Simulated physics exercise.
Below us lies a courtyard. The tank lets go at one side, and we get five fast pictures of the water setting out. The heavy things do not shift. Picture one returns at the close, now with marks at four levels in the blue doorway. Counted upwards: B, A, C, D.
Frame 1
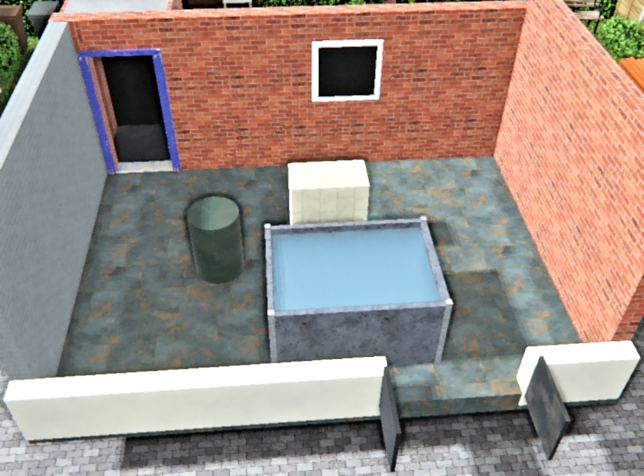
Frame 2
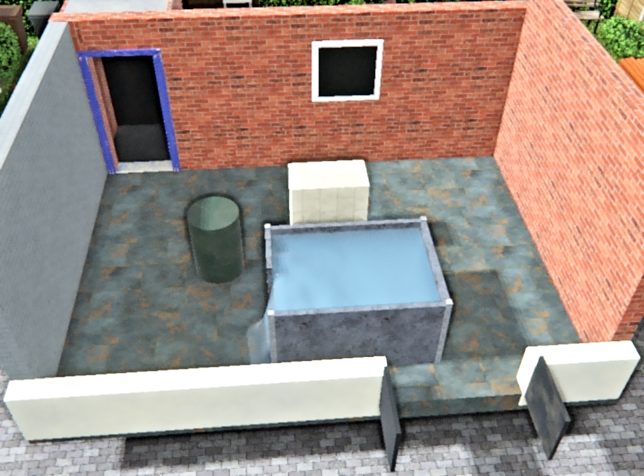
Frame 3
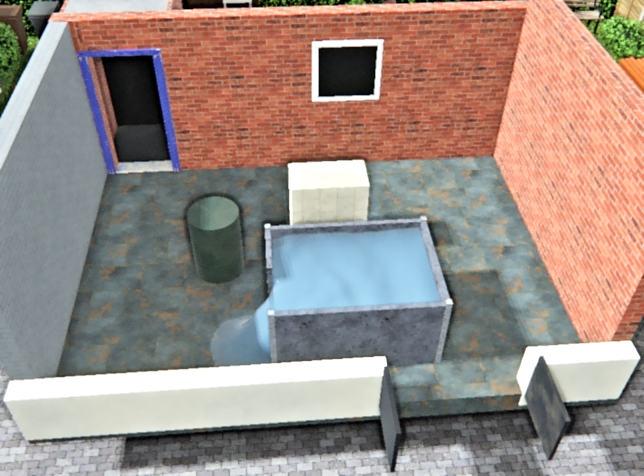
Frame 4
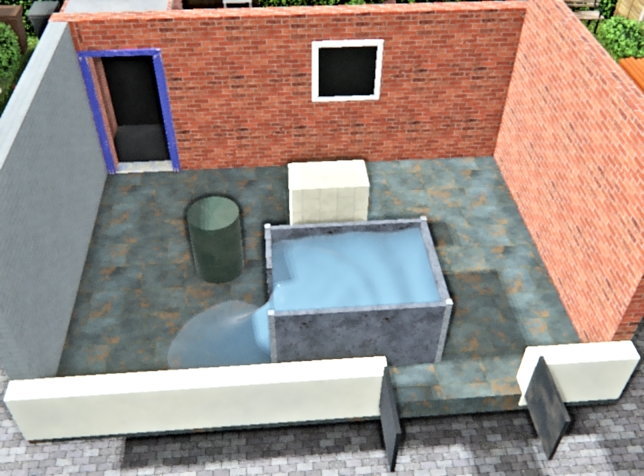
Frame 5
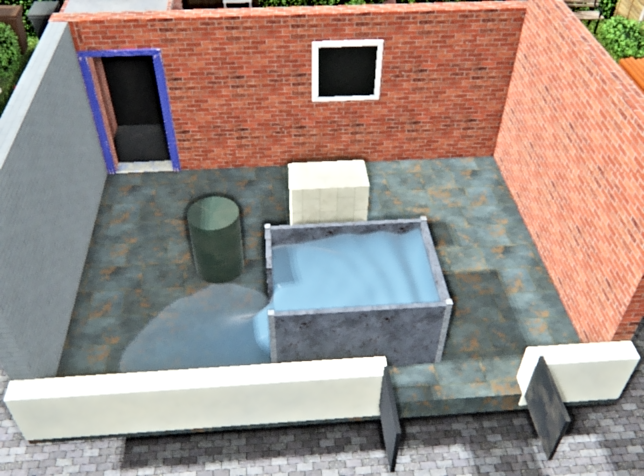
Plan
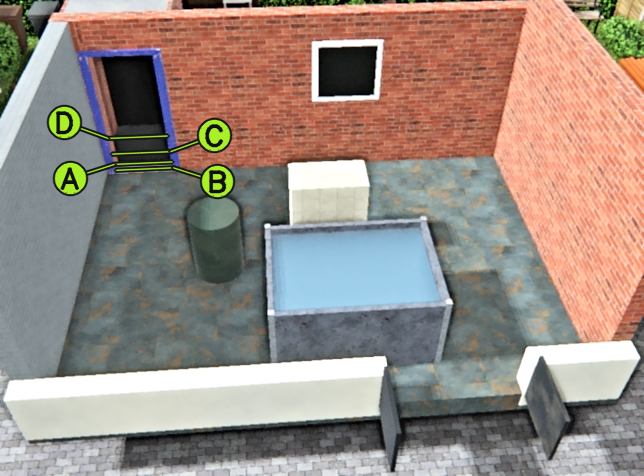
Water pours from the left side of a stone tank and spreads across the courtyard floor.
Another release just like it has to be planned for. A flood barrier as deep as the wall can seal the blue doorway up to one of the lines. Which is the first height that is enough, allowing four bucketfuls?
Mark C just does it.
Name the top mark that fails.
Mark A.
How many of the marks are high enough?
Two of them.
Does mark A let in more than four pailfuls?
Yes, it does.
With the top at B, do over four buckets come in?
Yes, that goes wrong.
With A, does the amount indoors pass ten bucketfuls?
Yes, it does.
On the marked copy, A at (143, 163); B at (144, 169); C at (141, 152); D at (137, 137); from the bottom up B, A, C, D.
For mark A, some 20 bucketfuls get in.
For mark B, dozens of bucketfuls pour in.
For mark C, a splash gets over, under a bucket.
For mark D, nothing gets over.
